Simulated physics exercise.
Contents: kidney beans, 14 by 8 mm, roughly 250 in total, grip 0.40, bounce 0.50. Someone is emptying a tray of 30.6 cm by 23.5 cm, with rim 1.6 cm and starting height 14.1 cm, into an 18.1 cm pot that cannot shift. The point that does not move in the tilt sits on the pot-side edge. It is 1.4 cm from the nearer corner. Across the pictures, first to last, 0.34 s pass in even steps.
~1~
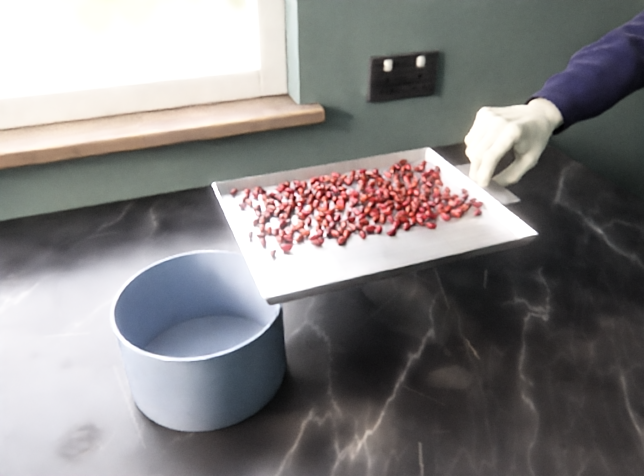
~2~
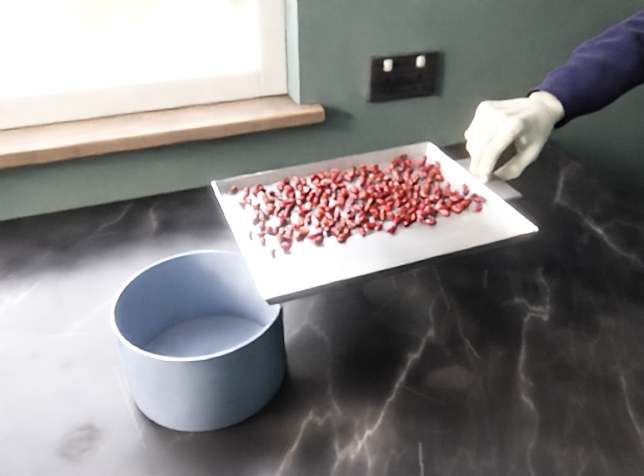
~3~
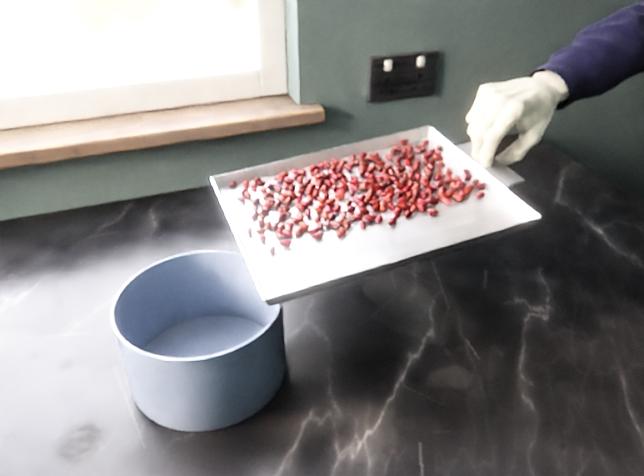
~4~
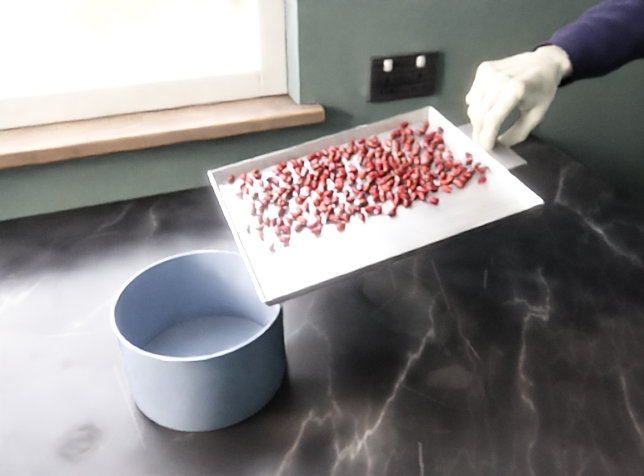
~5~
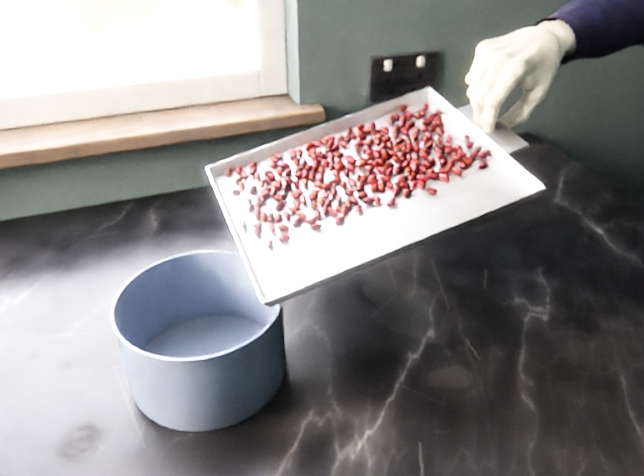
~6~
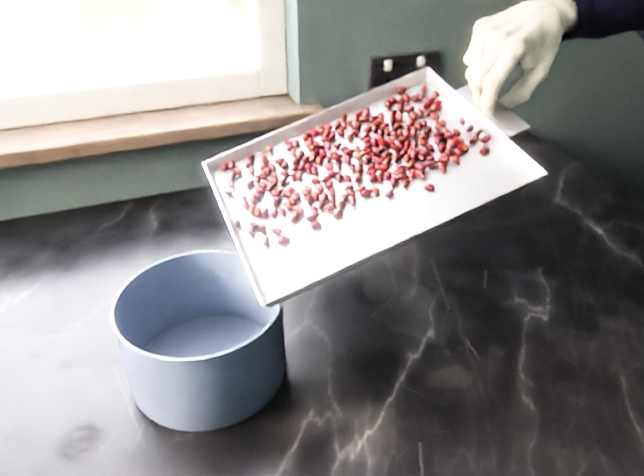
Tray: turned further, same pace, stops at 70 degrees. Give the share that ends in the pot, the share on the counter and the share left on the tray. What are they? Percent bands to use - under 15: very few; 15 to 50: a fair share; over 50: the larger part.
Pot - the larger part, counter - a fair share, left on the tray - very few.
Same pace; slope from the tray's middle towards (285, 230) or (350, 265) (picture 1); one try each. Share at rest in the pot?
Some 30 and 5 per cent.
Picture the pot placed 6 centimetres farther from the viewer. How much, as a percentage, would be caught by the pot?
About 15 %.
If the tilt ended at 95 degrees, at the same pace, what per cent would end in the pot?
60 percent.
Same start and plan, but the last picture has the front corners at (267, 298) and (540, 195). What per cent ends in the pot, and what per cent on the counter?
In the pot: 15 per cent; on the counter: 80 per cent.
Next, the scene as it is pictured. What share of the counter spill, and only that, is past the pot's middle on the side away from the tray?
I reckon around 60 per cent.
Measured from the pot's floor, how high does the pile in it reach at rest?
Height: Approx. 2.0 cm.
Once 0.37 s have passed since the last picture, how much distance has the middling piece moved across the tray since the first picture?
Displacement on the tray: Roughly 10 cm.
Then, 0.37 s after the last picture, tilt 44 degrees; the tray holds 100 %, the pot 0 %.
Then, 0.62 s after the last picture, tilt 60 degrees; the tray holds 55 %, the pot 15 %.
Then, 0.97 s after the last picture, tilt 70 degrees; the tray holds 10 %, the pot 50 %.
In the end, pot 60 %, counter 40 %, tray 0 %.
